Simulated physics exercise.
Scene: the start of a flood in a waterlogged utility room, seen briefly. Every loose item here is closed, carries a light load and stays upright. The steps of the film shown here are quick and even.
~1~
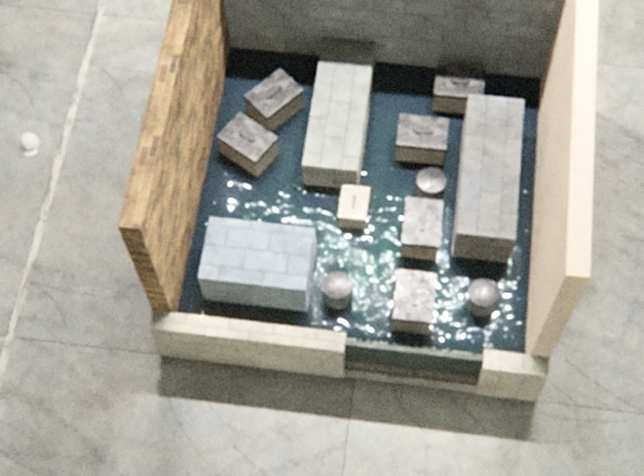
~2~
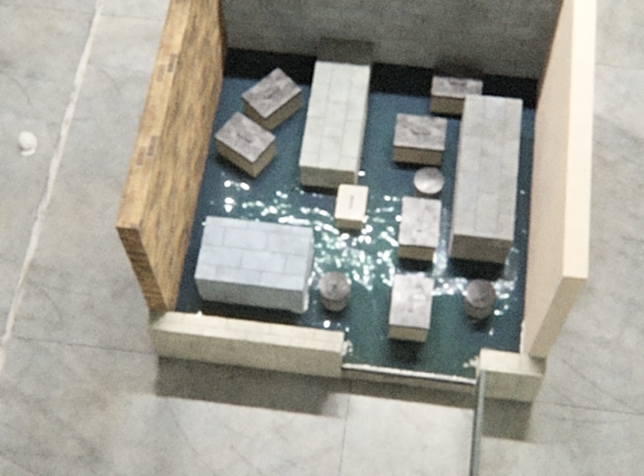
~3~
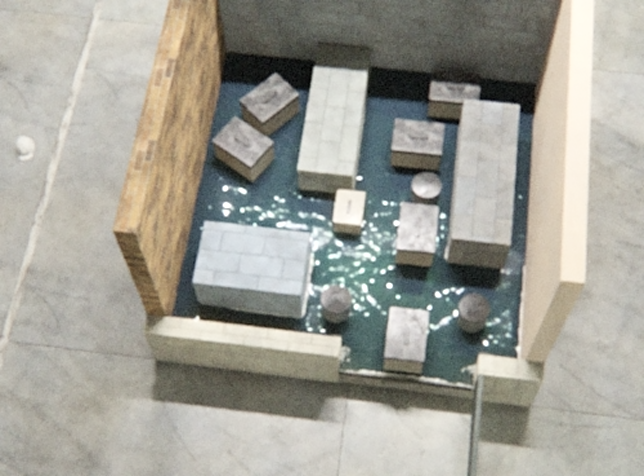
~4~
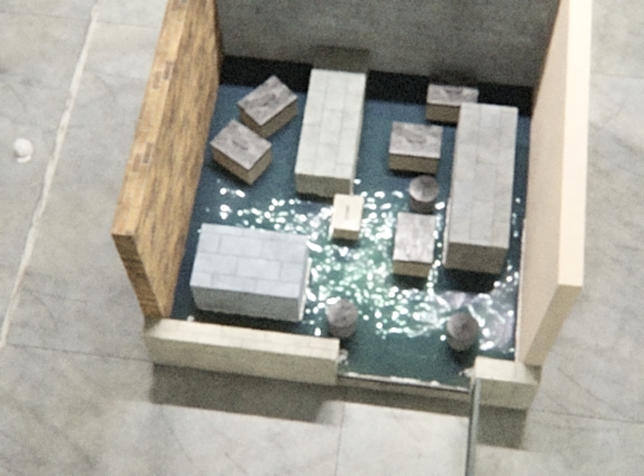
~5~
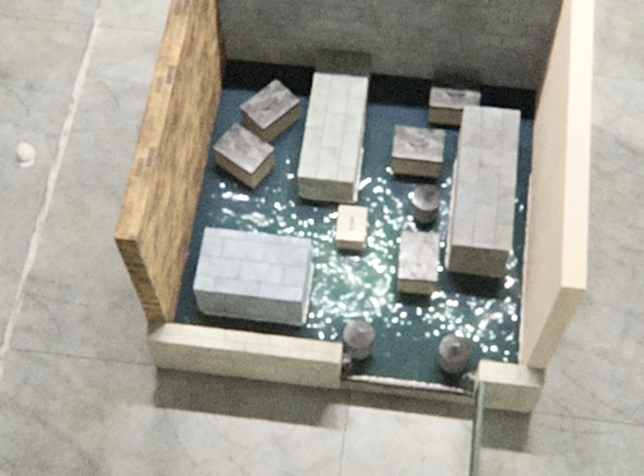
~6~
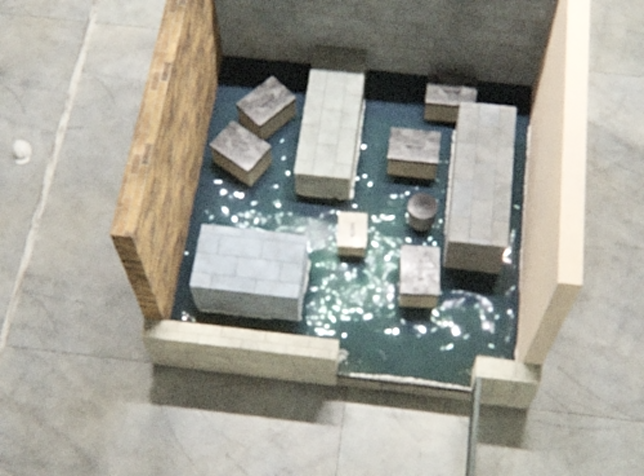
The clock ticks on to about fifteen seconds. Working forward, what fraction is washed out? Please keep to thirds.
Keeping to thirds, two thirds or more.
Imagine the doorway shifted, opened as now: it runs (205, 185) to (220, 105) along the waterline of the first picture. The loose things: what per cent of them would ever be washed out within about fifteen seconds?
I'd put it at 60 %.
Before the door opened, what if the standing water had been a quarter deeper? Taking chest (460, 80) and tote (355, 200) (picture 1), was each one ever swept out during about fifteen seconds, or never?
So, for the first: Held back, and for the second: Escapes the room.
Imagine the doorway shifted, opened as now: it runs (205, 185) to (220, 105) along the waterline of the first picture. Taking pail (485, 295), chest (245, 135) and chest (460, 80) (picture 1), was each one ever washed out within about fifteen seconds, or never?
Answer, one by one: Not lost, lost, not lost.
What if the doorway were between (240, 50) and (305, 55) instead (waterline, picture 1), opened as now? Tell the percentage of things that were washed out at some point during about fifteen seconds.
Result: Close to 40 %.
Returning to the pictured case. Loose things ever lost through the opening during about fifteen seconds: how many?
I make it 8 of them.
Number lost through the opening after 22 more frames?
8.
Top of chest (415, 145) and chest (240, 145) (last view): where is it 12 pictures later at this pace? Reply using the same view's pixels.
Estimated positions: (426, 282) and (294, 223), approximately.
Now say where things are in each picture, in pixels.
The first picture shows a chest at (423, 221) floats; a tote at (354, 202) floats; 0 of 10 have shifted.
The second picture shows a chest at (420, 222), afloat; a tote at (352, 202) floats; 0 of 10 have shifted.
The third picture shows a chest at (418, 227), afloat; a tote at (349, 207), afloat; 3 of 10 have shifted.
The fourth picture shows a chest at (415, 237) floats, close to its start; a tote at (347, 212), afloat; 4 of 10 have shifted.
The fifth picture shows a chest at (419, 256), afloat, close to its start; a tote at (352, 223) floats, close to its start; 6 of 10 have shifted.
The sixth picture shows a chest at (420, 270), afloat, a stride from its start; a tote at (352, 230), afloat, close to its start; 7 of 10 have shifted.
A moment on, 3 of 10 are out; 7 afloat.
Next, 6 of 10 are out; 4 afloat.
Later, 8 of 10 are out; 2 afloat.
In the end, 8 of 10 are out; 2 afloat.
